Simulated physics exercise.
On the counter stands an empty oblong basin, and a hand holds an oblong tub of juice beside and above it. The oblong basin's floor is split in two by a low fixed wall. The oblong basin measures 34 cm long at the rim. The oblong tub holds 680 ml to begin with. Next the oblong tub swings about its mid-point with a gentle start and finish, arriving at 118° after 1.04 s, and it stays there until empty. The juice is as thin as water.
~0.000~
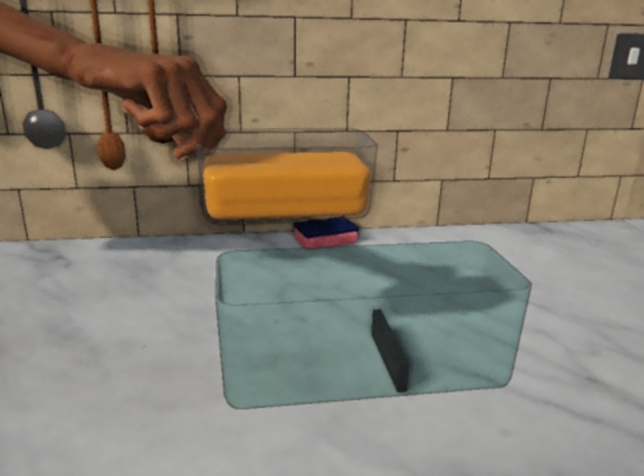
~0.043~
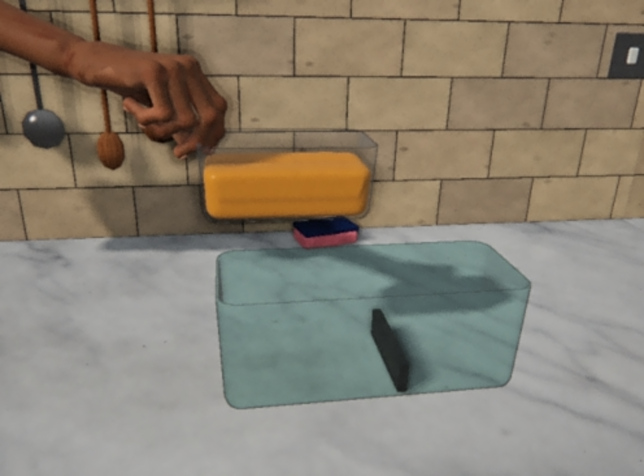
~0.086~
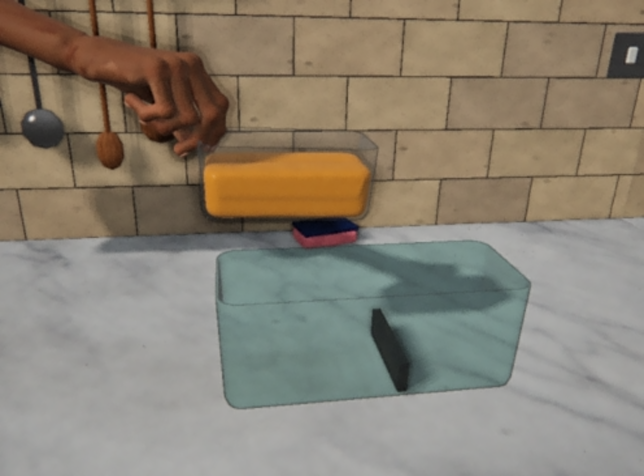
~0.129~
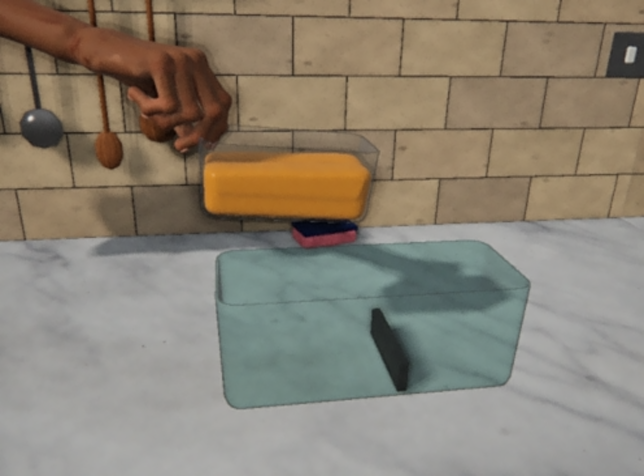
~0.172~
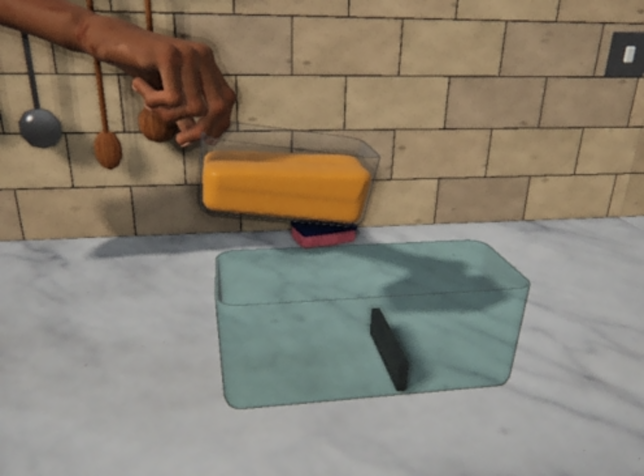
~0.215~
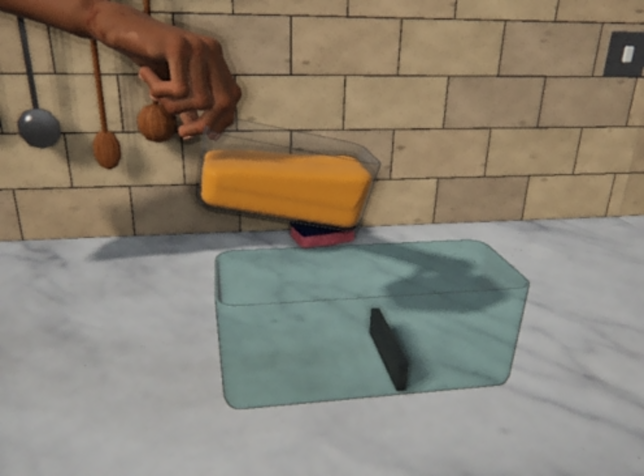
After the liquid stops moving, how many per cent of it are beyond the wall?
About 58 per cent.
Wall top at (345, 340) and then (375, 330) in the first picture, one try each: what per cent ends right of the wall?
It comes to 75 per cent, and then 70 per cent.
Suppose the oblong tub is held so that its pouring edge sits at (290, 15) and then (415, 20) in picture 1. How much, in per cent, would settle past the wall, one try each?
First 10, then 65 per cent.
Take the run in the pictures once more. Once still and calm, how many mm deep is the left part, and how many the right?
Left roughly 12 mm; right roughly 24 mm.
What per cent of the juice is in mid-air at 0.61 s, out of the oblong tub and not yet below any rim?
Around 38 in a hundred.
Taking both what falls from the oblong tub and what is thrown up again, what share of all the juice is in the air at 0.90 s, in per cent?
About 4 per cent.
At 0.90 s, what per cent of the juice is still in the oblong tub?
What remains is about 4 percent of it all.
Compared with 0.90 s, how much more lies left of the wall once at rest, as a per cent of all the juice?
Near 7 percent, more or less.
By 0.61 s the tilt is 75° and 35 per cent is still to pour, 2 is left of the wall and 25 right of it.
By 0.90 s the tilt is 113° and 4 per cent is still to pour, 33 is left of the wall and 58 right of it.
By 1.21 s the tilt is 118° and 0 per cent is still to pour, 40 is left of the wall and 58 right of it.
By 1.54 s the tilt is 118° and 0 per cent is still to pour, 40 is left of the wall and 58 right of it.
At rest 40 per cent lies left of the wall, 58 right of it and 2 outside.
